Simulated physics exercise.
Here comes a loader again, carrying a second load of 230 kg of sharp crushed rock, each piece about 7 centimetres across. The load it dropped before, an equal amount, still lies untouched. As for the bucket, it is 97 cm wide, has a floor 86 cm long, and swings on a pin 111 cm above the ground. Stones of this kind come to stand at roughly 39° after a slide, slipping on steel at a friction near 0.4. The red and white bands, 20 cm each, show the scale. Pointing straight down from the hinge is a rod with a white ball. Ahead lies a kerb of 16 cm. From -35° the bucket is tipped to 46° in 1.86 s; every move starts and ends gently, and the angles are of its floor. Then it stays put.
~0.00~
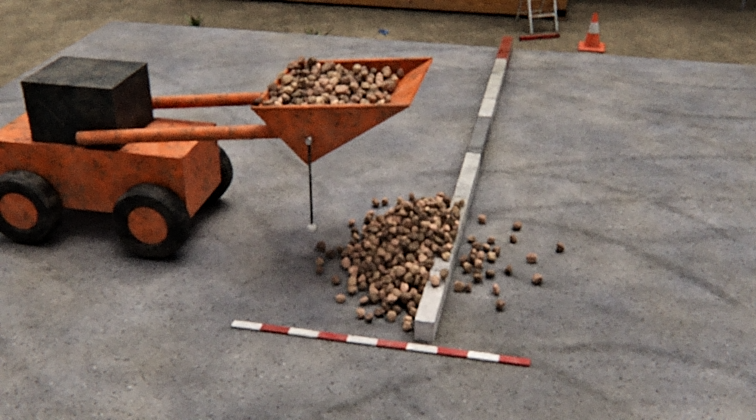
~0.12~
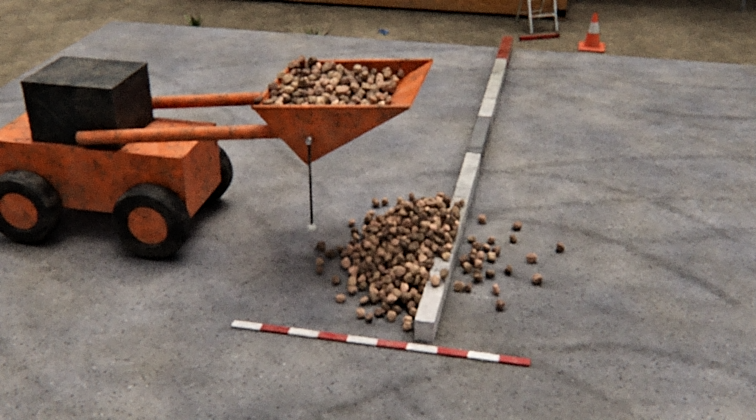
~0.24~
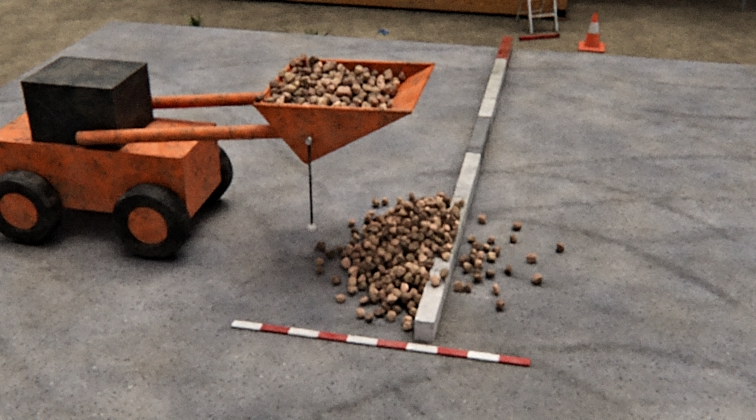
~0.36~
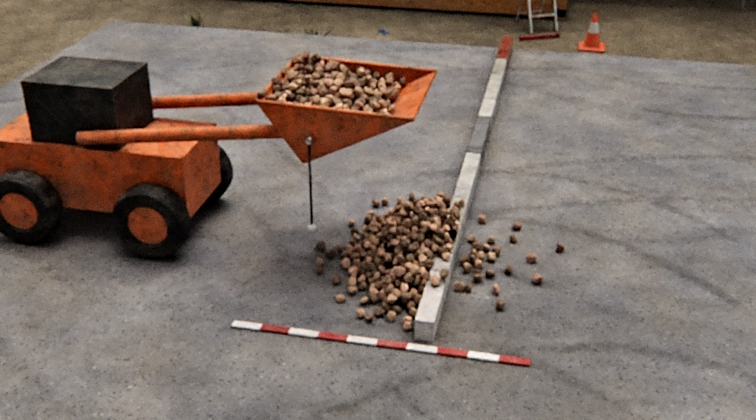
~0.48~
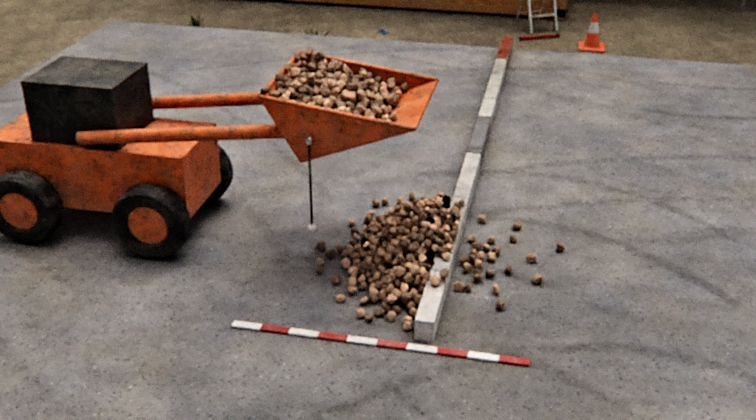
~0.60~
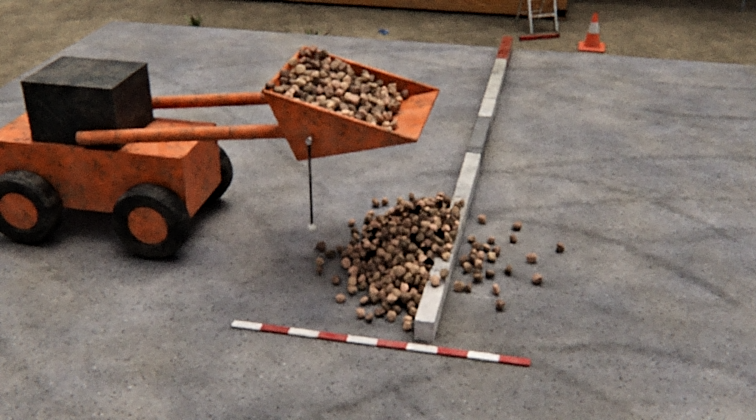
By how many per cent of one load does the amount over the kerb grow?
It grows by about 17 per cent of one load.
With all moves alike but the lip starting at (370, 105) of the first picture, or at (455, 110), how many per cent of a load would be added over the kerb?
First place: Roughly 0 %; second place: Roughly 80 %.
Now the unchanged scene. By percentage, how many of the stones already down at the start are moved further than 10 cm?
About 5 %.
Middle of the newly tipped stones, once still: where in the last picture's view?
They end up centred around (411, 232).
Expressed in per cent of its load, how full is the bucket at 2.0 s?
25 %.
After 1.4 s the floor is at 34°; in per cent of one load, 100 in the bucket, 96 on this side of the kerb, 5 over the kerb; the foremost stones are at (521, 263).
After 2.0 s the floor is at 46°; in per cent of one load, 24 in the bucket, 169 on this side of the kerb, 7 over the kerb; the foremost stones are at (521, 263).
After 2.3 s the floor is at 46°; in per cent of one load, 0 in the bucket, 182 on this side of the kerb, 18 over the kerb; the foremost stones are at (536, 267).
After 4.8 s the floor is at 46°; in per cent of one load, 0 in the bucket, 179 on this side of the kerb, 21 over the kerb; the foremost stones are at (556, 263). Net gain over the kerb, 17.
